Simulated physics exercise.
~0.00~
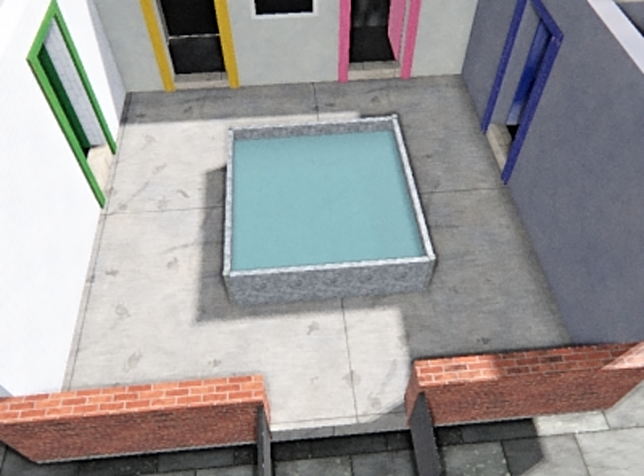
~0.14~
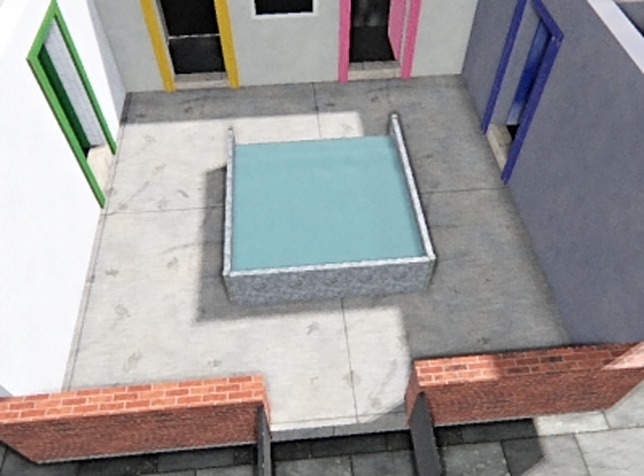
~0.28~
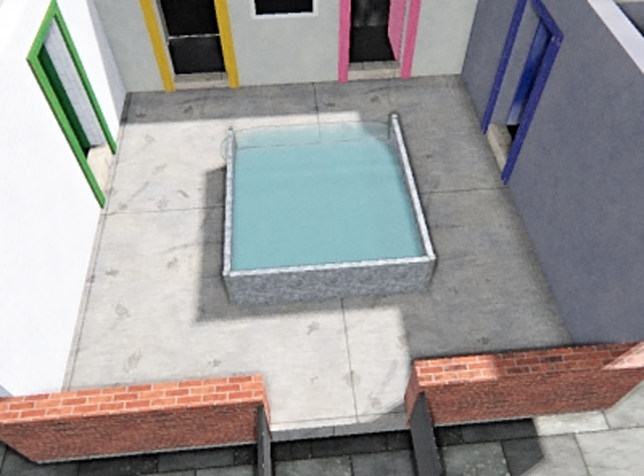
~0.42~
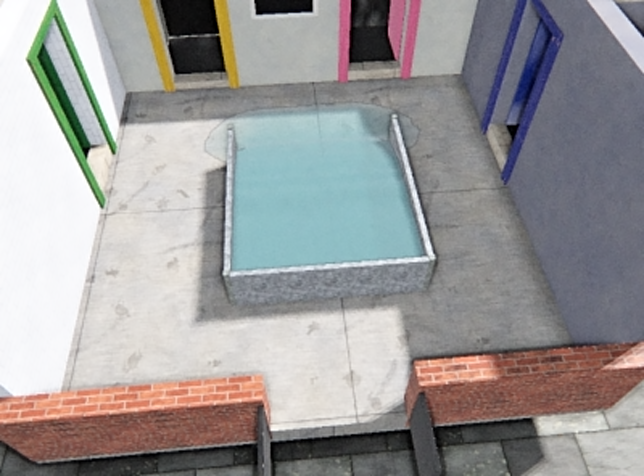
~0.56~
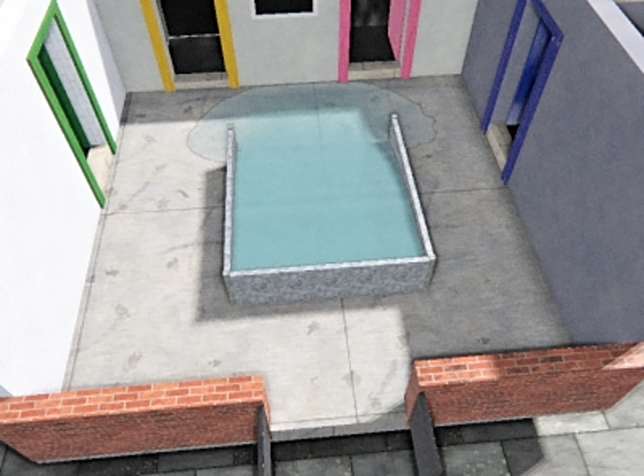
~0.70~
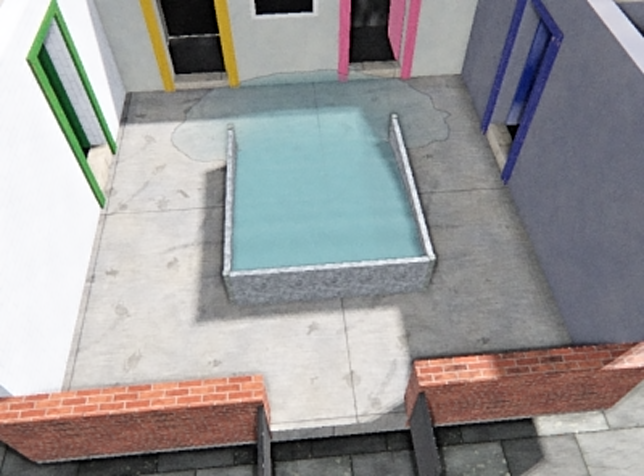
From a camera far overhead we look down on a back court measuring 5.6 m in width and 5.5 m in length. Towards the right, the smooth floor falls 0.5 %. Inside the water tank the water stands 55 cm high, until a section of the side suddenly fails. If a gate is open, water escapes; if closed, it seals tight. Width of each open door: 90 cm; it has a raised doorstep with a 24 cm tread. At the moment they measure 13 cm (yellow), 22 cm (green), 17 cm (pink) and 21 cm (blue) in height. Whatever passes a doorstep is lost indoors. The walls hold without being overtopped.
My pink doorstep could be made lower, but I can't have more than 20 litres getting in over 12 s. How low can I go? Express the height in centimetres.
You could bring it down to roughly 26 cm.
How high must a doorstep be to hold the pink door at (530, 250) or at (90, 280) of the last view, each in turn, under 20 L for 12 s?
About 9.0 cm, then about 7.5 cm.
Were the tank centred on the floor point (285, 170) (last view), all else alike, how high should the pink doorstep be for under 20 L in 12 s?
Minimum: Approx. 22 cm.
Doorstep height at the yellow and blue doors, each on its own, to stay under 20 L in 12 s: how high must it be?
Close to 18 cm (yellow) and close to 9.0 cm (blue).
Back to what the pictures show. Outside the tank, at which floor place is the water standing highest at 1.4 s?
About (303, 92).
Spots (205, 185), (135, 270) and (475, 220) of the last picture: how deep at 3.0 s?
About 0, 0 and 3 cm.
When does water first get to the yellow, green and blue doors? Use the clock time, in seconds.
Arrival times - yellow: 0.8 s; green: 2.4 s; blue: 2.4 s.
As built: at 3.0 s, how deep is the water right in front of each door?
Yellow door 18 cm, green door 10 cm, pink door 25 cm, blue door 9 cm.
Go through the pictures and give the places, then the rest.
In the first picture, the water tank at (321, 191) is whole and still, 55 cm deep; the pink door at (379, 23) is dry.
In the second picture, the gap is on the far side, the front 0.2 m out at a hidden place; the back of the water tank holds 55 cm.
In the third picture, the gap is on the far side, the front 0.7 m out at a hidden place; the back of the water tank holds 55 cm.
In the fourth picture, the gap is on the far side, the front 1.1 m out at (260, 111); the back of the water tank holds 55 cm.
In the fifth picture, water pours out on the far side and has run 1.7 m, to (317, 85); about 7 cm deep outside, 55 cm at the back.
In the sixth picture, the front is at (348, 70), 1.9 m from the gap on the far side; 5.7 m2 of floor is wet, 54 cm left at the back; water is at the pink door at (379, 23).
After 1.4 s water covers 30 % of the floor, deepest (40 cm) near (303, 92); 29 cm at the pink door, 16 litres in over its 17 cm doorstep.
After 3.0 s water covers 50 % of the floor, deepest (37 cm) near (454, 84); 25 cm at the pink door, 99 litres in over its 17 cm doorstep.
After 12.0 s water covers 95 % of the floor, deepest (11 cm) near (581, 364); 8 cm at the pink door, 115 litres in over its 17 cm doorstep.
At the pink door as built, the water arrived by 0.7 s and peaked near 32 cm at 2.0 s.
With a doorstep of 23 cm, 42 litres would have come in within the 12 s; with 31.5 cm, 3 litres. So under 20 litres takes about 26 cm.
